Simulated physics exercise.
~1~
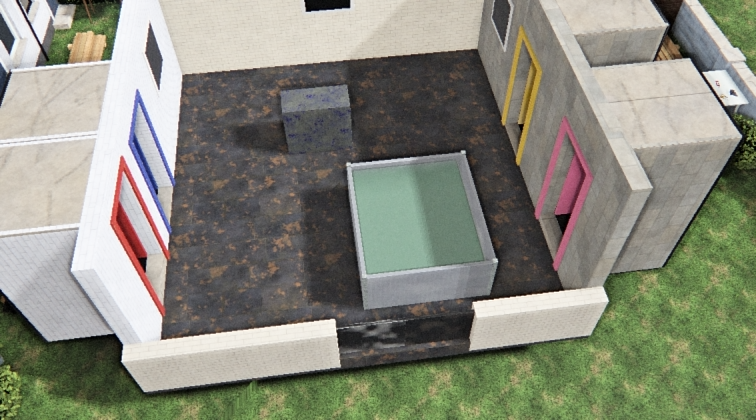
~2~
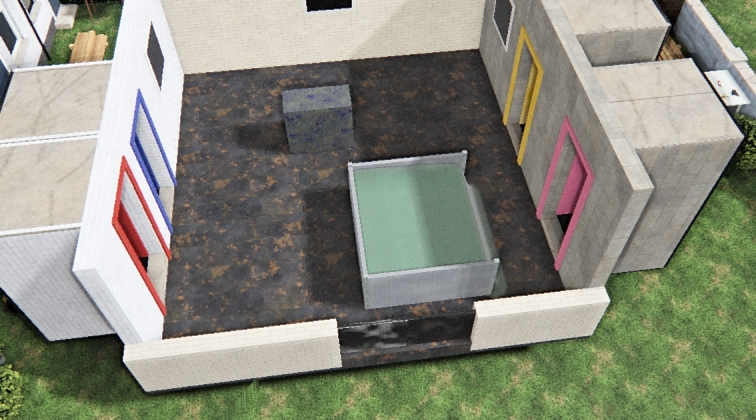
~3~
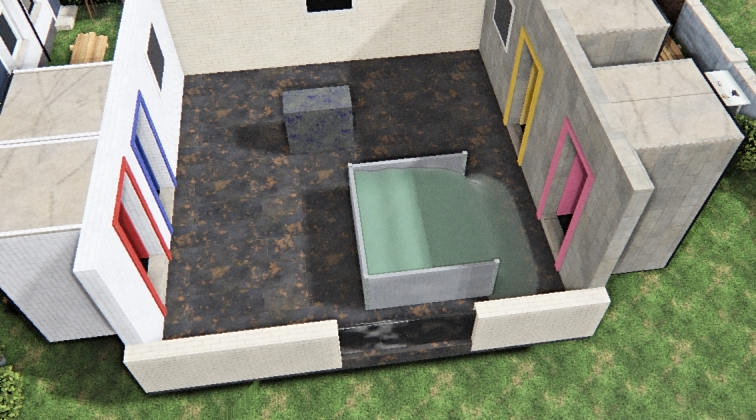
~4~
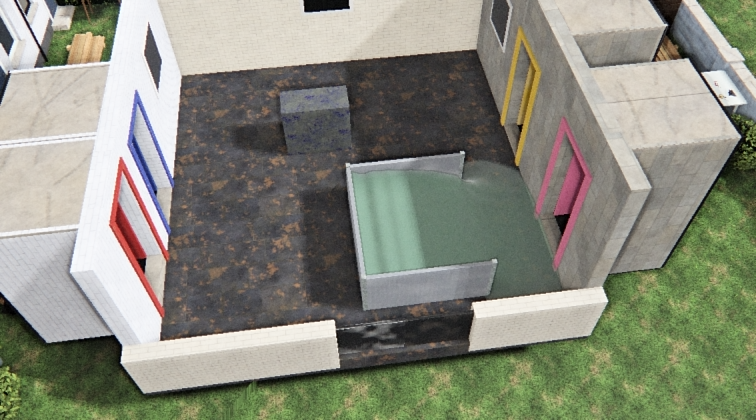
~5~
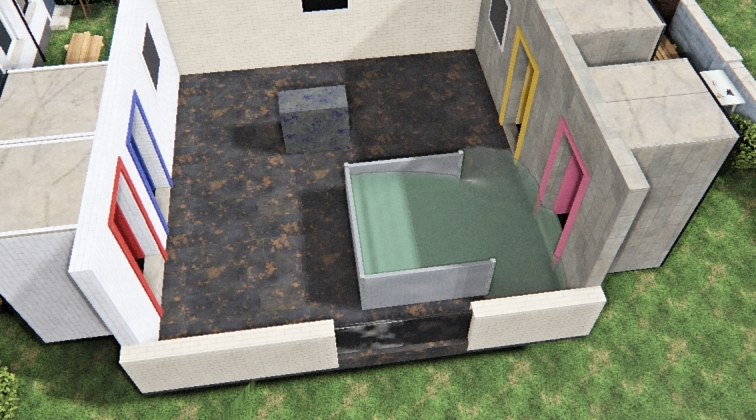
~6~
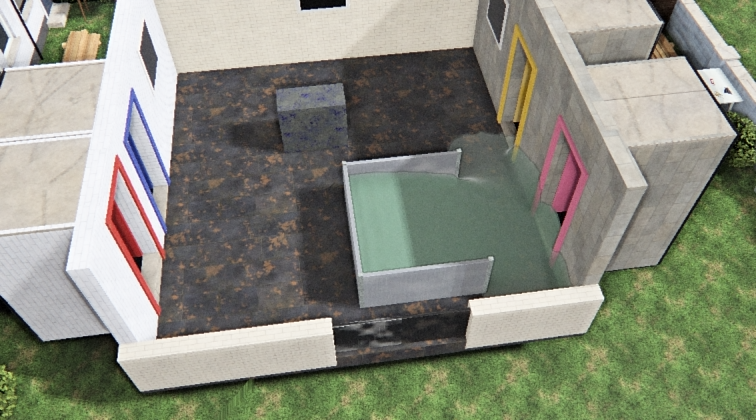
Green water pouring from a tank as its right side opens, spreading across a dark courtyard floor toward yellow and pink doorways.
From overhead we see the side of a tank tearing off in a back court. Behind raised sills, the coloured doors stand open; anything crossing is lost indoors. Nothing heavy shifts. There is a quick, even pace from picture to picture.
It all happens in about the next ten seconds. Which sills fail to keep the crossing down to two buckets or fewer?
Outcome: The blue door will not top two buckets; the red door will not top two buckets; the yellow door will top two buckets; the pink door will top two buckets.
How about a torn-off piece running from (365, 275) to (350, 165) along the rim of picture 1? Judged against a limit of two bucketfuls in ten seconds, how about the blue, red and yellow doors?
The blue door tops the limit, the red door tops the limit, the yellow door tops the limit.
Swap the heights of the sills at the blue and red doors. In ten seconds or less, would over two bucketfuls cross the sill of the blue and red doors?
My guess: The blue door remains short while the red door crosses the line.
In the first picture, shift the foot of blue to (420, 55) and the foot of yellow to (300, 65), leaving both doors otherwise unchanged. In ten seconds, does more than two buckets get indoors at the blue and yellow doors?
One by one: The blue one lets more in, the yellow one holds.
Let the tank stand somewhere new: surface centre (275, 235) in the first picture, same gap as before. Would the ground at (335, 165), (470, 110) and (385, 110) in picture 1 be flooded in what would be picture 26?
Readings in order: No flood; flood; no flood.
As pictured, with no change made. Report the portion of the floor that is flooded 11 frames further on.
That should be about 30 %.
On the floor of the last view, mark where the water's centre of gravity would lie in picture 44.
Centre of mass: Roughly (368, 184).
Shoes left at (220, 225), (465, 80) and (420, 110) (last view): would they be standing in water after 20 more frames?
The three points read clear, soaked through and soaked through.
A moment on, water covers 15 % of the floor; the blue door not reached, the red door not reached, the yellow door under two buckets in, the pink door far over two buckets in.
Next, water covers 30 % of the floor; the blue door not reached, the red door not reached, the yellow door over two buckets in, the pink door far over two buckets in.
Then, water covers 50 % of the floor; the blue door not reached, the red door wet at the sill, nothing in, the yellow door far over two buckets in, the pink door far over two buckets in.
Later, water covers 80 % of the floor; the blue door wet at the sill, nothing in, the red door wet at the sill, nothing in, the yellow door far over two buckets in, the pink door far over two buckets in.
In the end, water covers 100 % of the floor; the blue door under two buckets in, the red door wet at the sill, nothing in, the yellow door far over two buckets in, the pink door far over two buckets in.
